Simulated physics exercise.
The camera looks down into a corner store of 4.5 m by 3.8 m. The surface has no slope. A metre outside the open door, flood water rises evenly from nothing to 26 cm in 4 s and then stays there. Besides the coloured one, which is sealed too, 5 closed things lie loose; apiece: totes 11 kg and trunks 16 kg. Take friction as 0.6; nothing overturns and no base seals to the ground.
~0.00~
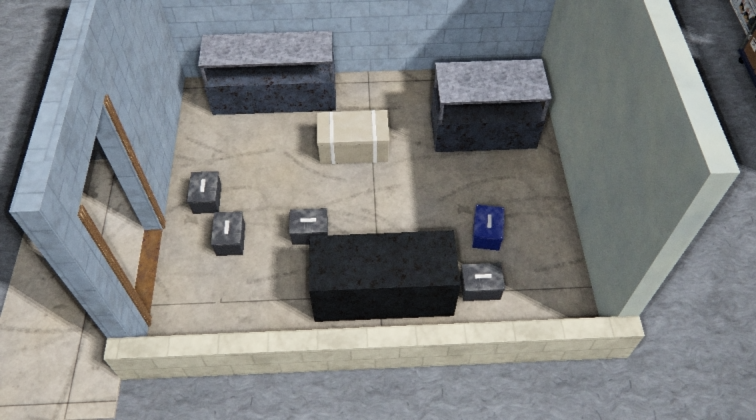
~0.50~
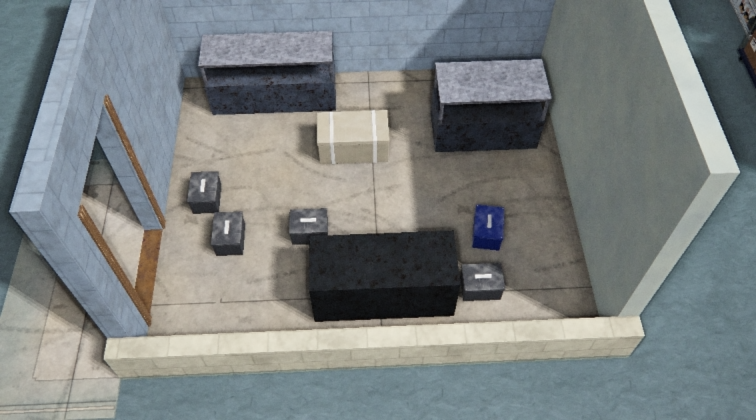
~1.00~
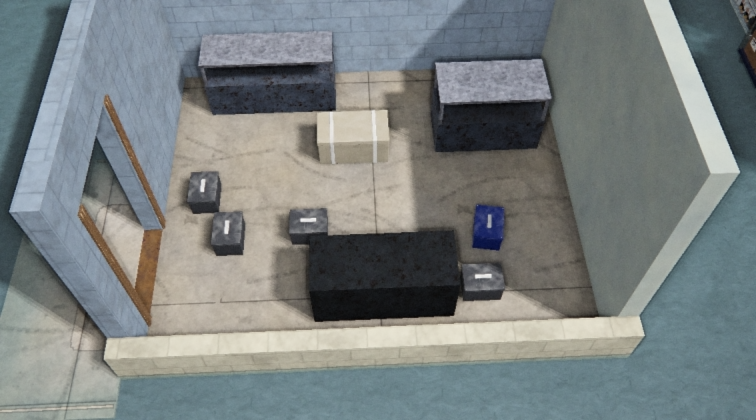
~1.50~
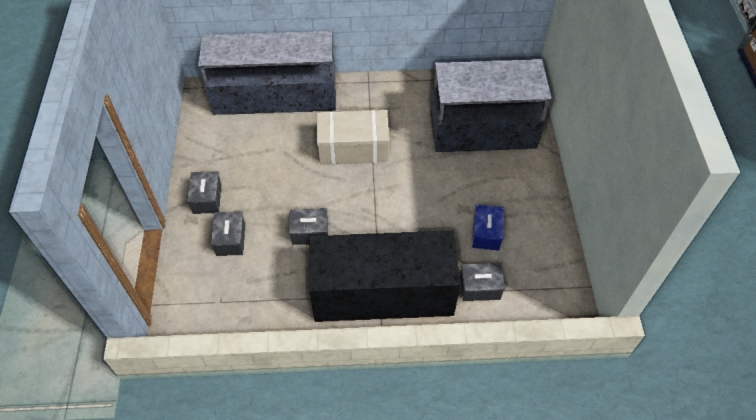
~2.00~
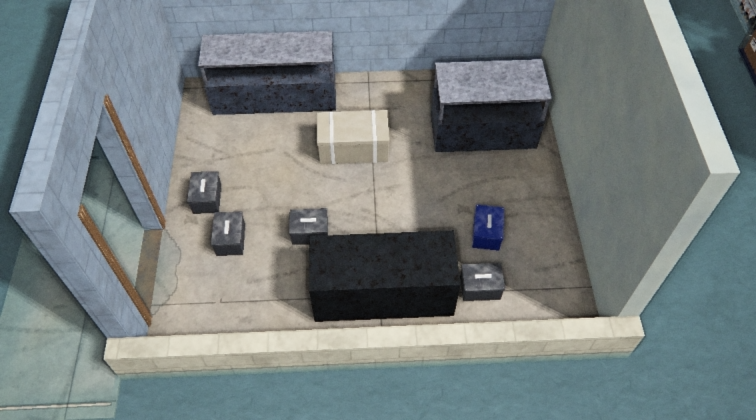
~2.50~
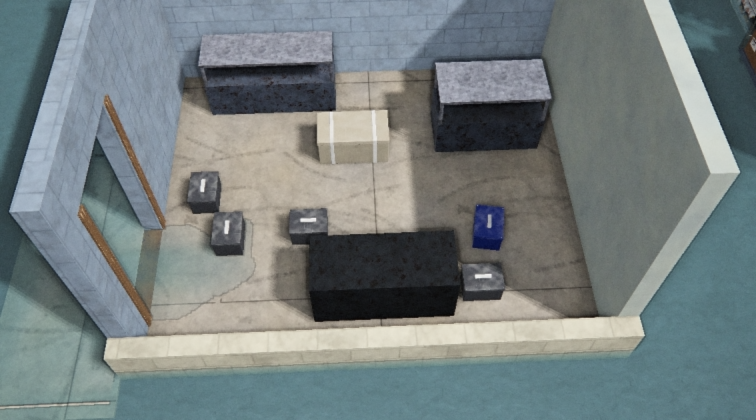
Water covering the ground outside a walled storeroom, then seeping through the open doorway at left, past motionless boxes and crates.
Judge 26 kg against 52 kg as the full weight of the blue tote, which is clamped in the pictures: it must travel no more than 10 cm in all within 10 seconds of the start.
I expect that the lower weight is enough.
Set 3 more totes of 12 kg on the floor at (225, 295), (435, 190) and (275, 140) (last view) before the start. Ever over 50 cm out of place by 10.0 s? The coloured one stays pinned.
In turn: More, over, less.
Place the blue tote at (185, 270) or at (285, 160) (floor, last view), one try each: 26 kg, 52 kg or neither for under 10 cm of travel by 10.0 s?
In turn: It takes the larger; the smaller is enough.
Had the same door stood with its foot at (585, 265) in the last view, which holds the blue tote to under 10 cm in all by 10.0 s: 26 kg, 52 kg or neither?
Then only the higher weight holds it.
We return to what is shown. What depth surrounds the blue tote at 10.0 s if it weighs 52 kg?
About 12 cm.
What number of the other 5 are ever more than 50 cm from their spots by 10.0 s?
3 of them.
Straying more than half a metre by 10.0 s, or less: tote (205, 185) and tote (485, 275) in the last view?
In turn: Short of it, under.
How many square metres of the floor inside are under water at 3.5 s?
About 3.0 m2.
After 3.5 s the blue tote would be 0 cm from its start with 26 kg and 0 cm from its start with 52 kg; 0 cm of water round it then.
After 4.5 s the blue tote would be 0 cm from its start with 26 kg and 0 cm from its start with 52 kg; 0 cm of water round it then.
After 7.0 s the blue tote would be 0 cm from its start with 26 kg and 0 cm from its start with 52 kg; 5 cm of water round it then.
After 10.0 s the blue tote would be 0 cm from its start with 26 kg and 0 cm from its start with 52 kg; 12 cm of water round it then.
